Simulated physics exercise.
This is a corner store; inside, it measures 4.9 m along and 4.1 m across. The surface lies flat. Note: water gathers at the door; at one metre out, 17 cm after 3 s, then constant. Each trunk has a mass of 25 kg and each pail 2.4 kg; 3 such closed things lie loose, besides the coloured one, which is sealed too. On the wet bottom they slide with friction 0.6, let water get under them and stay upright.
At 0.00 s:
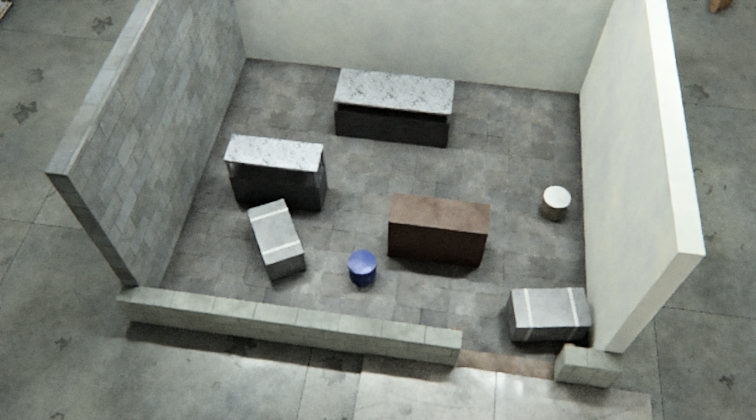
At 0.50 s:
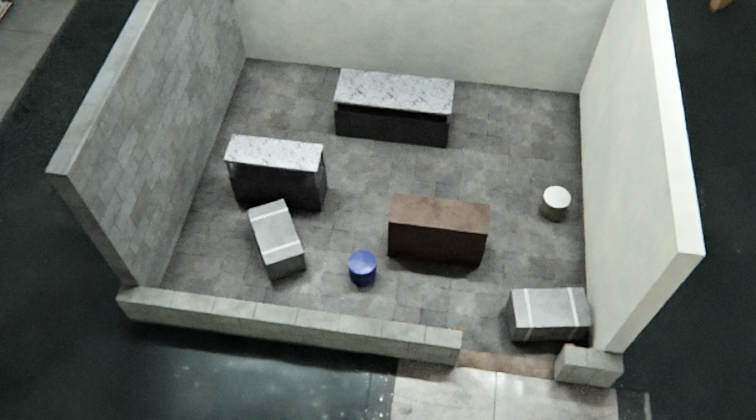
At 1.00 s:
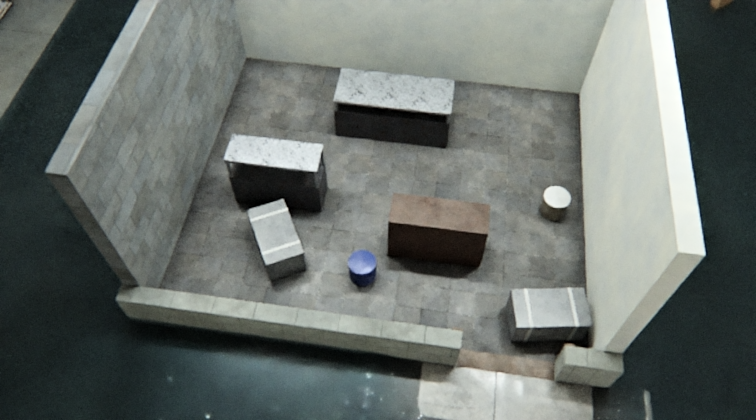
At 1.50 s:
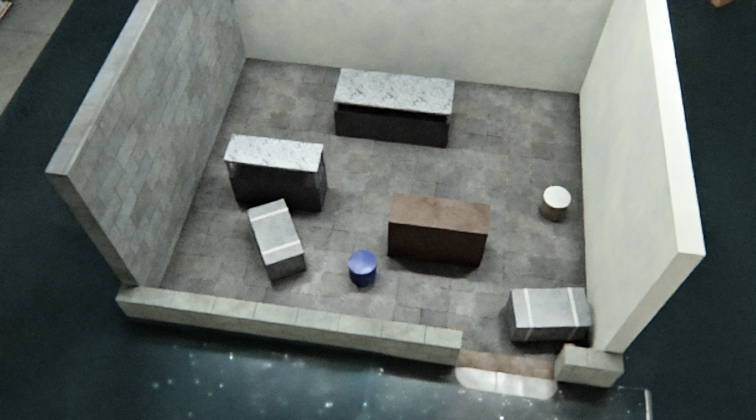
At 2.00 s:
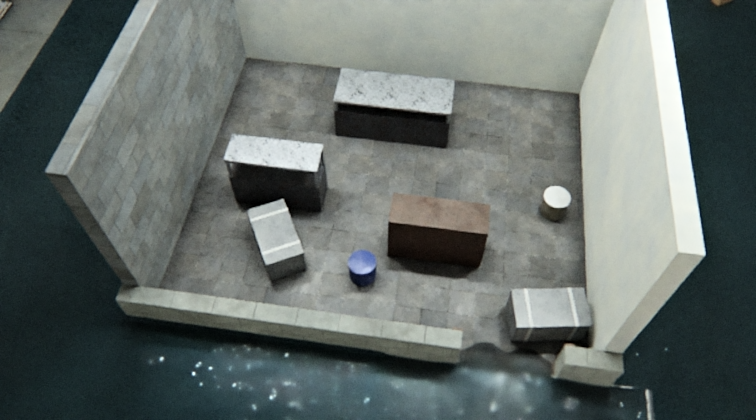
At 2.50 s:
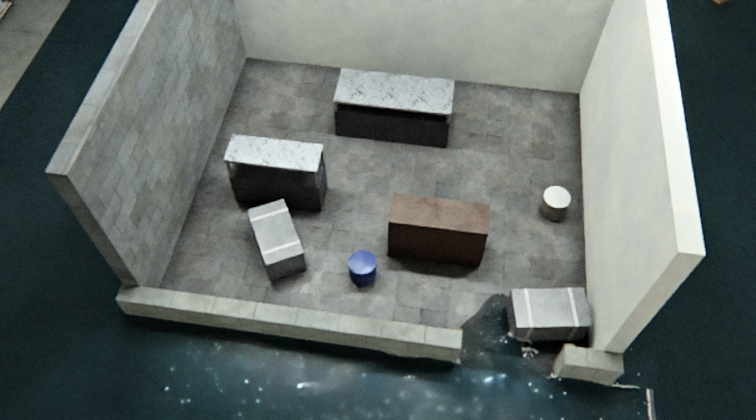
In a small walled store seen from above, dark water spread over the ground outside, covered the pale path and crept in through the front doorway, while the blue pail and the blocks stayed still.
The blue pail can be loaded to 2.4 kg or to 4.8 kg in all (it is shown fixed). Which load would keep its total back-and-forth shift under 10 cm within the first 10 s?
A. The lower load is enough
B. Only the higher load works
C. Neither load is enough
The answer is C.
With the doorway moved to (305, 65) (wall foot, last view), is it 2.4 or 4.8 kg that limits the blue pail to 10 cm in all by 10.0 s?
Moved there, the heavy choice alone works.
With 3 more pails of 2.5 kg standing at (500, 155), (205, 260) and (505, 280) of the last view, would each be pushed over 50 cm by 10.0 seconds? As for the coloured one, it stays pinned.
First: Beyond the limit; second: Inside the limit; third: Beyond the limit.
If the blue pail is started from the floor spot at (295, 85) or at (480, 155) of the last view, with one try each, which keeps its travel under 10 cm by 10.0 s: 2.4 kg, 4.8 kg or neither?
In that order: Both loads work; no load works.
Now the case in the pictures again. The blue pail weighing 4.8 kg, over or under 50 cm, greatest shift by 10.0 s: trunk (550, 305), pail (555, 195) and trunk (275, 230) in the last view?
The three come out further, further, not as far, in that order.
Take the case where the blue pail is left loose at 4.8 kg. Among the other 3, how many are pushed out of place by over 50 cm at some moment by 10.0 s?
Result: 2.
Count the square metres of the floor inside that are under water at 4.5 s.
Somewhere around 5.0 m2, roughly.
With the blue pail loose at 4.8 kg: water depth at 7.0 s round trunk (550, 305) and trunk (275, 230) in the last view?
Around 5 cm and 3 cm.
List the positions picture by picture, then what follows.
In the first picture, the blue pail at (362, 262), on the bottom; water covers 0.0 m2; 0 of 4 have shifted.
In the second picture, the blue pail at (362, 262) rests on the ground; 0.0 m2 under water; 0 of 4 have shifted.
In the third picture, the blue pail at (362, 262) rests on the ground; 0.0 m2 under water; 0 of 4 have shifted.
In the fourth picture, the blue pail at (362, 262) rests on the ground; water covers 0.0 m2; 0 of 4 have shifted.
In the fifth picture, the blue pail at (362, 262) rests on the ground; 0.0 m2 under water; 0 of 4 have shifted.
In the sixth picture, the blue pail at (362, 262), on the bottom; 0.4 m2 under water; 0 of 4 have shifted.
After 3.5 s the blue pail would be 0 cm from its start with 2.4 kg and 0 cm from its start with 4.8 kg; 0 cm of water round it then.
After 4.5 s the blue pail would be 29 cm from its start with 2.4 kg and 9 cm from its start with 4.8 kg; 3 cm of water round it then.
After 7.0 s the blue pail would be 184 cm from its start with 2.4 kg and 30 cm from its start with 4.8 kg; 4 cm of water round it then.
After 10.0 s the blue pail would be 213 cm from its start with 2.4 kg and 30 cm from its start with 4.8 kg; 4 cm of water round it then.
